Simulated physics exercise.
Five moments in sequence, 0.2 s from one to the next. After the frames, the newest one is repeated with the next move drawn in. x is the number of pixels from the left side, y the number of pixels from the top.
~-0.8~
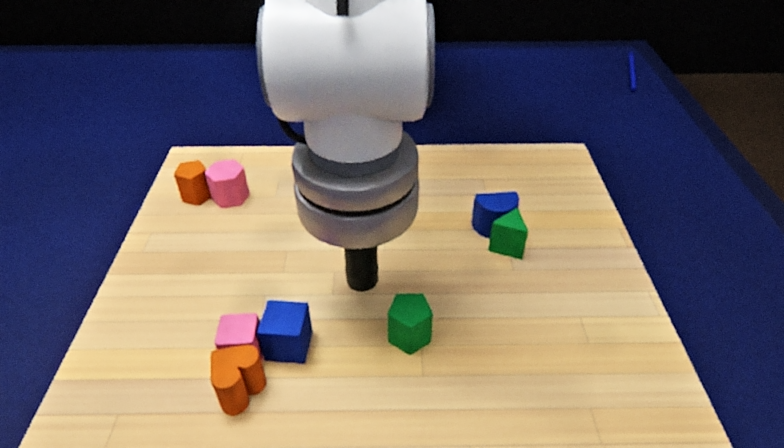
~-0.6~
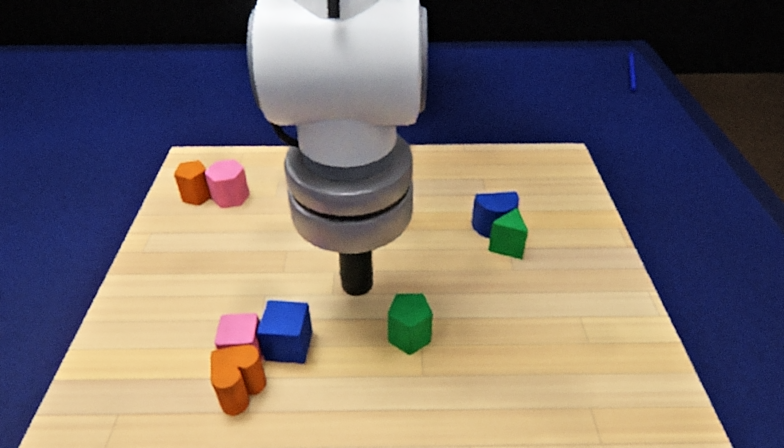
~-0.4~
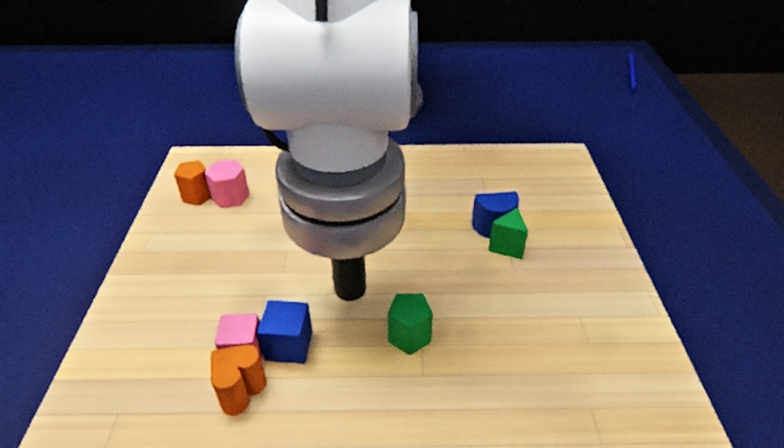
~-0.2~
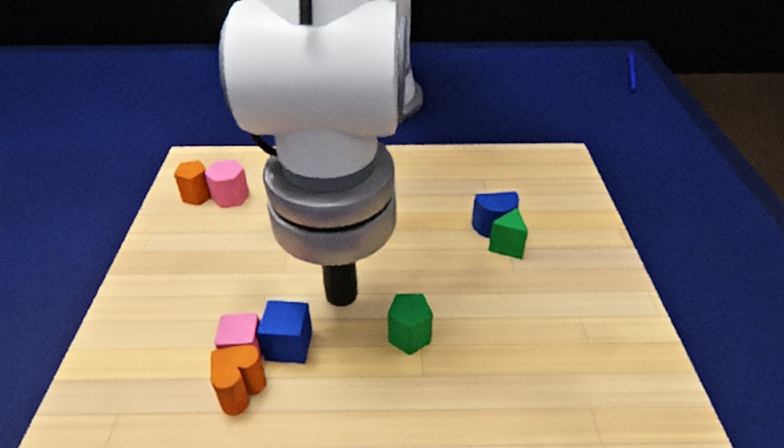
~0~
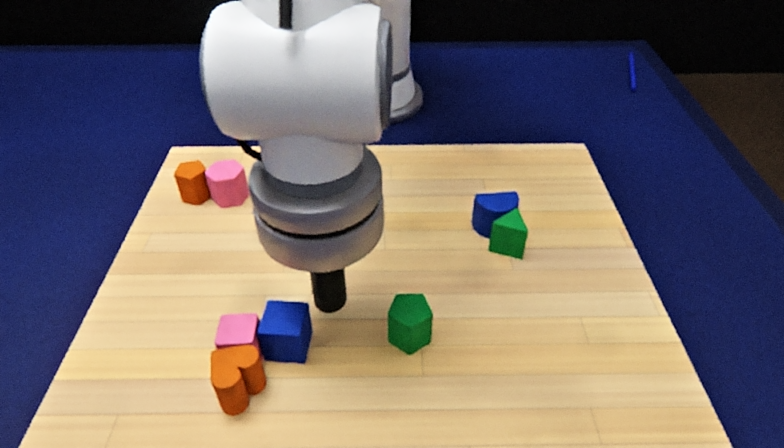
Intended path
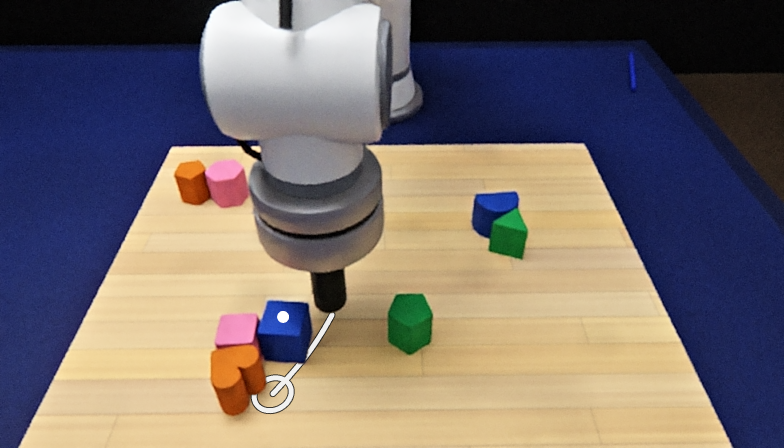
At the start, a robot arm holds its dark rod over a wooden board, between a blue block at left and a green pentagon block at right. The arm then moves slowly left and slightly toward the viewer, nearing the blue block, while all the blocks stay still.
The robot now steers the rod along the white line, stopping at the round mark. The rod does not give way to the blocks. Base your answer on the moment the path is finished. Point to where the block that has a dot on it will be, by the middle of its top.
Expect it around (222, 360).
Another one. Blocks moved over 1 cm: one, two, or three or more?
Blocks that move over 1 cm: Three or more.
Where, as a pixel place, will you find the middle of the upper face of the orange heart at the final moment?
At pixel (178, 397).
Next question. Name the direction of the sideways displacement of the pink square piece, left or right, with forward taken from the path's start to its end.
Sideways, to the right.
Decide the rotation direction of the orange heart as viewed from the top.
From the top: Counterclockwise.
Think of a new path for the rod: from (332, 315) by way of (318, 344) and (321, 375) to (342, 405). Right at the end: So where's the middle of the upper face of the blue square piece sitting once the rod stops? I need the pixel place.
I'd say the blue square piece ends with its top centre at (263, 344).
The line goes from (332, 315) by way of (317, 340) and (297, 367) to (273, 394); the dot is on the blue square piece.
What follows on the original path. Halfway along, rod at (305, 341); orange heart at (215, 376); pink square piece at (219, 328), turned 30° clockwise; blue square piece at (254, 341), turned 25° clockwise.
At the end, rod at (269, 381); orange heart at (178, 397), turned 55° anticlockwise; pink square piece at (210, 326), turned 65° clockwise; blue square piece at (222, 360), turned 75° clockwise; green pentagon unmoved.
